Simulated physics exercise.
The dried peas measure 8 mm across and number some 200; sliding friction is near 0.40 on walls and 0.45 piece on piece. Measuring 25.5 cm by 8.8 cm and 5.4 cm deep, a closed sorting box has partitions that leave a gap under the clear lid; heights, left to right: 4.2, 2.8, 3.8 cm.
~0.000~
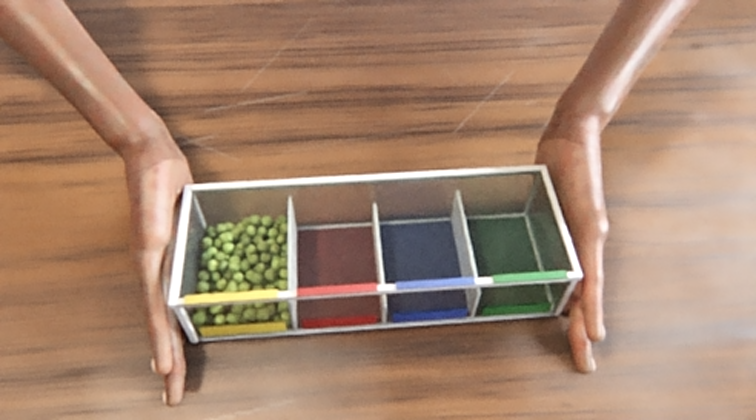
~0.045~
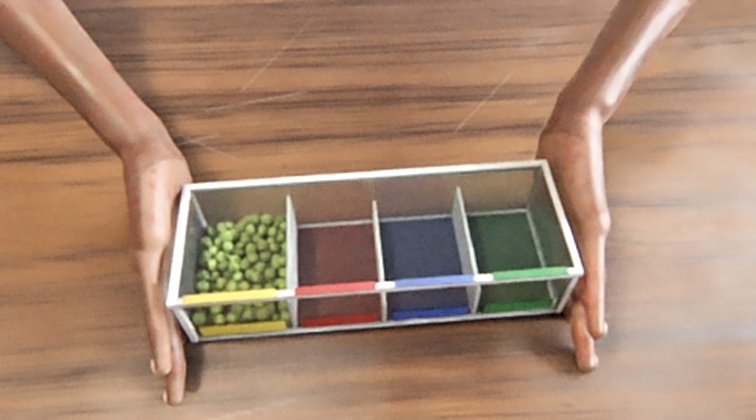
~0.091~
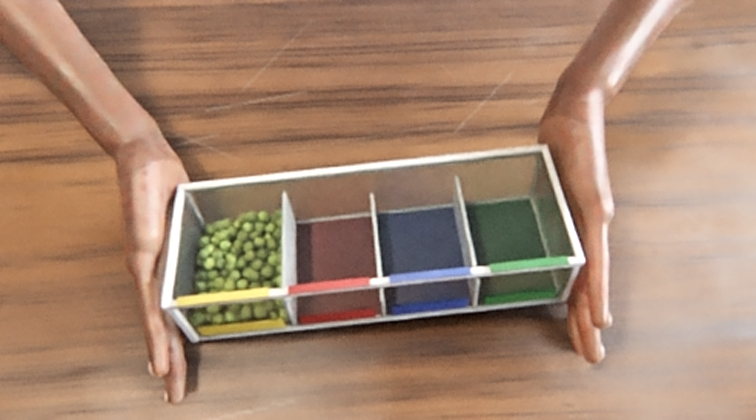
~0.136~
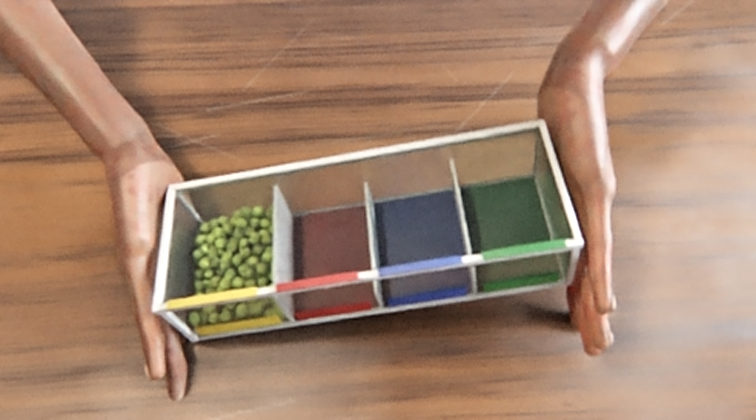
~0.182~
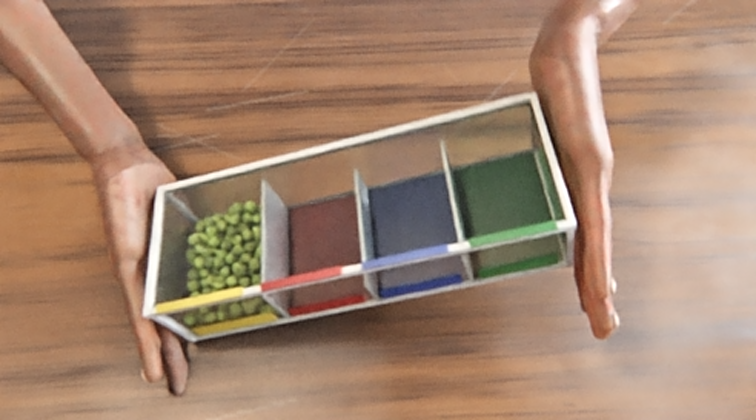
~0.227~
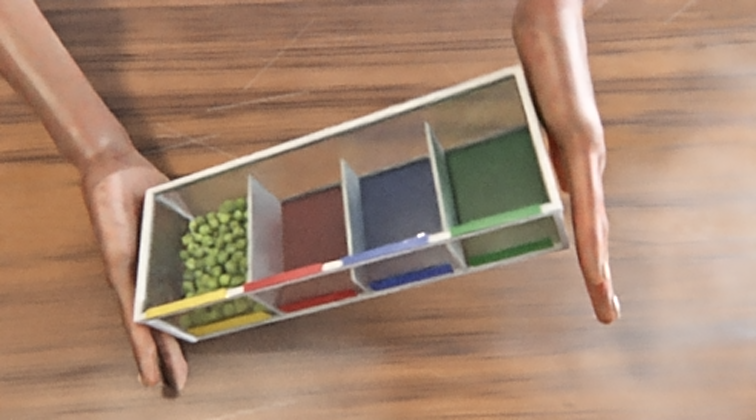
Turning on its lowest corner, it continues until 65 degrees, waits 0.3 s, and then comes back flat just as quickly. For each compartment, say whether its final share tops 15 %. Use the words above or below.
Red: Below; blue: Below; green: Below; yellow: Above.
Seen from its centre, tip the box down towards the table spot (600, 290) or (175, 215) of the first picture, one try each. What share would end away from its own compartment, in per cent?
Some 15 and 0 per cent.
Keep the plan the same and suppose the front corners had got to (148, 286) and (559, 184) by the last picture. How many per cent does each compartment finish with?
You'd see red at 0 percent, blue at 0, green at 0 and yellow at 100 percent.
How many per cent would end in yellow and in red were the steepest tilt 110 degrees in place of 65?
Yellow 100 %, red 0 %.
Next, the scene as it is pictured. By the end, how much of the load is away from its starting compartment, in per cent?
Share changed: Approx. 0 %.
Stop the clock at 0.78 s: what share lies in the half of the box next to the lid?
Around 20 in a hundred, give or take.
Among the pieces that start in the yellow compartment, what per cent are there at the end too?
That comes out at about 100 percent.
After 0.78 s, tilt 65 degrees; yellow 100 %.
Then, at 1.14 s, tilt 35 degrees; yellow 100 %.
After 1.60 s, tilt 0 degrees; yellow 100 %.
In the end, at 1.9 s, red 0 %, blue 0 %, green 0 %, yellow 100 %.
